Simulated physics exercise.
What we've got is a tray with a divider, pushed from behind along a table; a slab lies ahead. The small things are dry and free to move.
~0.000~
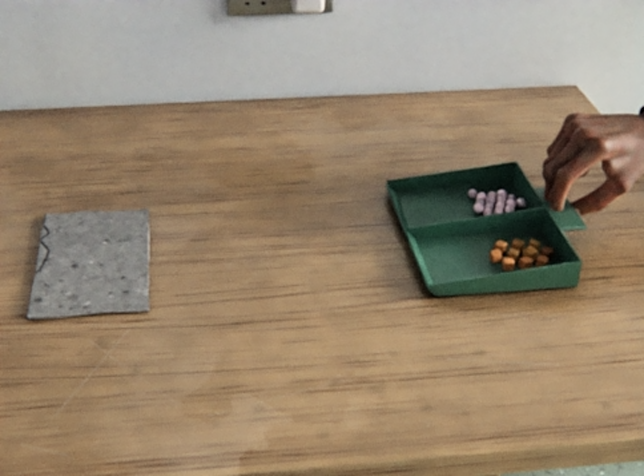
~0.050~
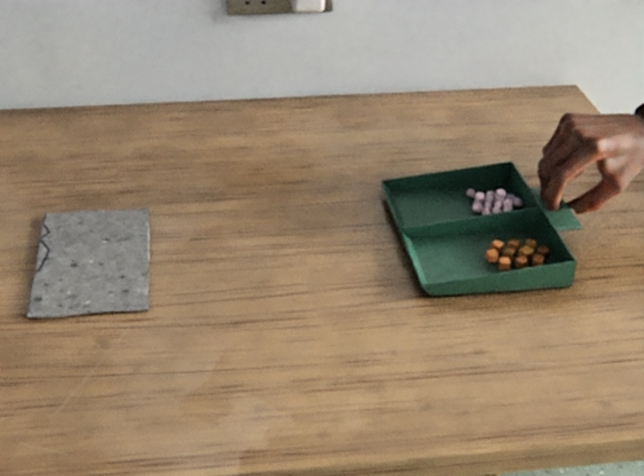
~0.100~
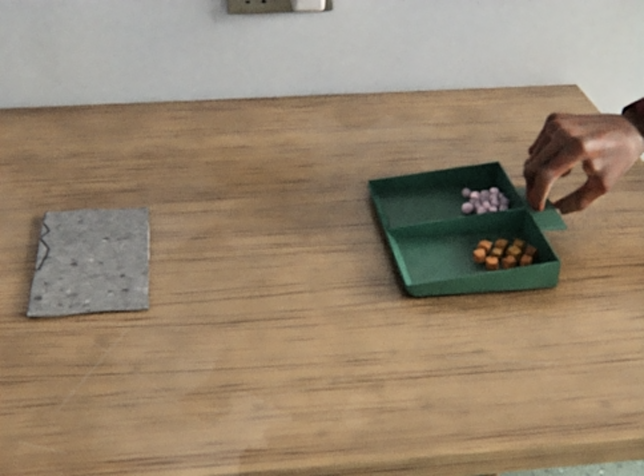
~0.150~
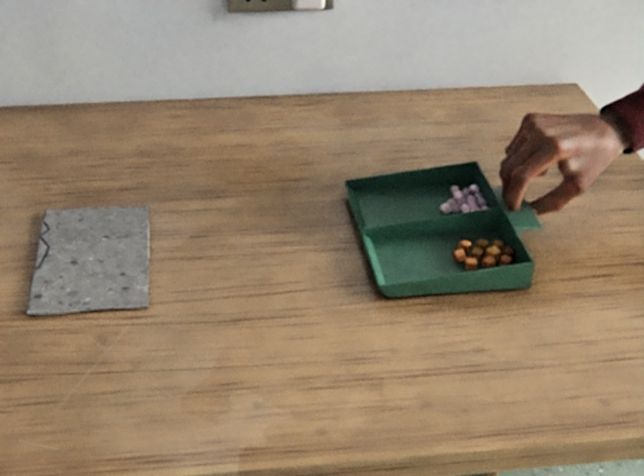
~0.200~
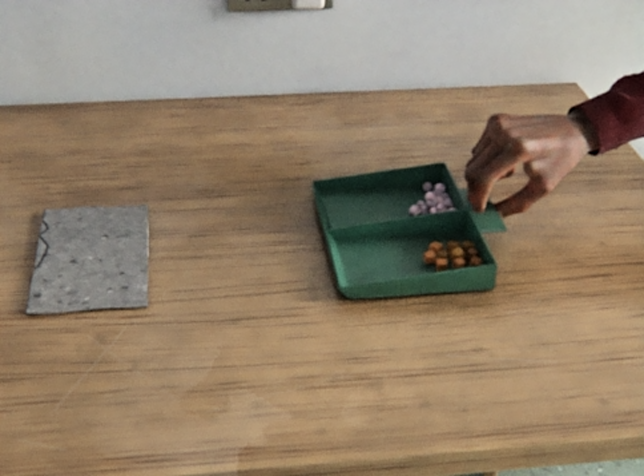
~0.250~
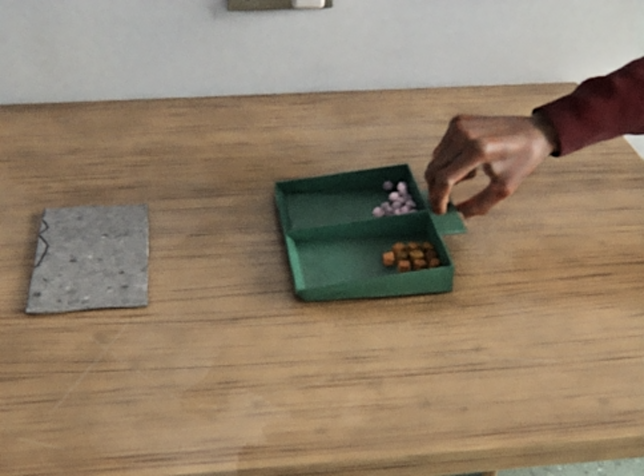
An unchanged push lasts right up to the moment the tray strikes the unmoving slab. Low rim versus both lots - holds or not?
Nearer portion: Held, farther portion: Not held.
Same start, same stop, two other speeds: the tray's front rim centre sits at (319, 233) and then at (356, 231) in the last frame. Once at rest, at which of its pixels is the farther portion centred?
In the first try it comes to rest at (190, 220), and in the second at (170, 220).
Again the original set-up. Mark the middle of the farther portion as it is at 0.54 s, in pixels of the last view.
In the last picture's pixels, the middle is roughly at (196, 218).
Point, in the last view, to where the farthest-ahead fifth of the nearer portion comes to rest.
Centre of the leading fifth at rest: Around (161, 274).
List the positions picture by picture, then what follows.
Front rim at (405, 232), at rest; slab at (91, 283); nearer portion at (513, 255), a few brown sugar cubes; farther portion at (491, 201), a few sugar pearls, in the first picture.
Front rim at (400, 231), hardly any of the way covered; farther portion at (489, 201), in the second picture.
Front rim at (386, 232), a small part of the way covered; nearer portion at (497, 255), in the third picture.
Front rim at (361, 232), about a quarter of the way covered; farther portion at (462, 202), in the fourth picture.
Front rim at (325, 233), about a third of the way covered; nearer portion at (458, 256), in the fifth picture.
Front rim at (285, 235), about half of the way covered; slab at (90, 278); nearer portion at (417, 258); farther portion at (397, 207), in the sixth picture.
After 0.34 s, tray still sliding, front rim near (220, 238); nearer portion all inside; farther portion all inside.
After 0.54 s, tray stopped at the slab; nearer portion all inside, moved towards the front rim; farther portion all inside, moved towards the front rim.
After 0.75 s, tray stopped at the slab; nearer portion all inside, moved towards the front rim; farther portion about half out of the tray.
By the end (1.5 s), tray stopped at the slab; nearer portion all inside, moved towards the front rim; farther portion about half out of the tray.
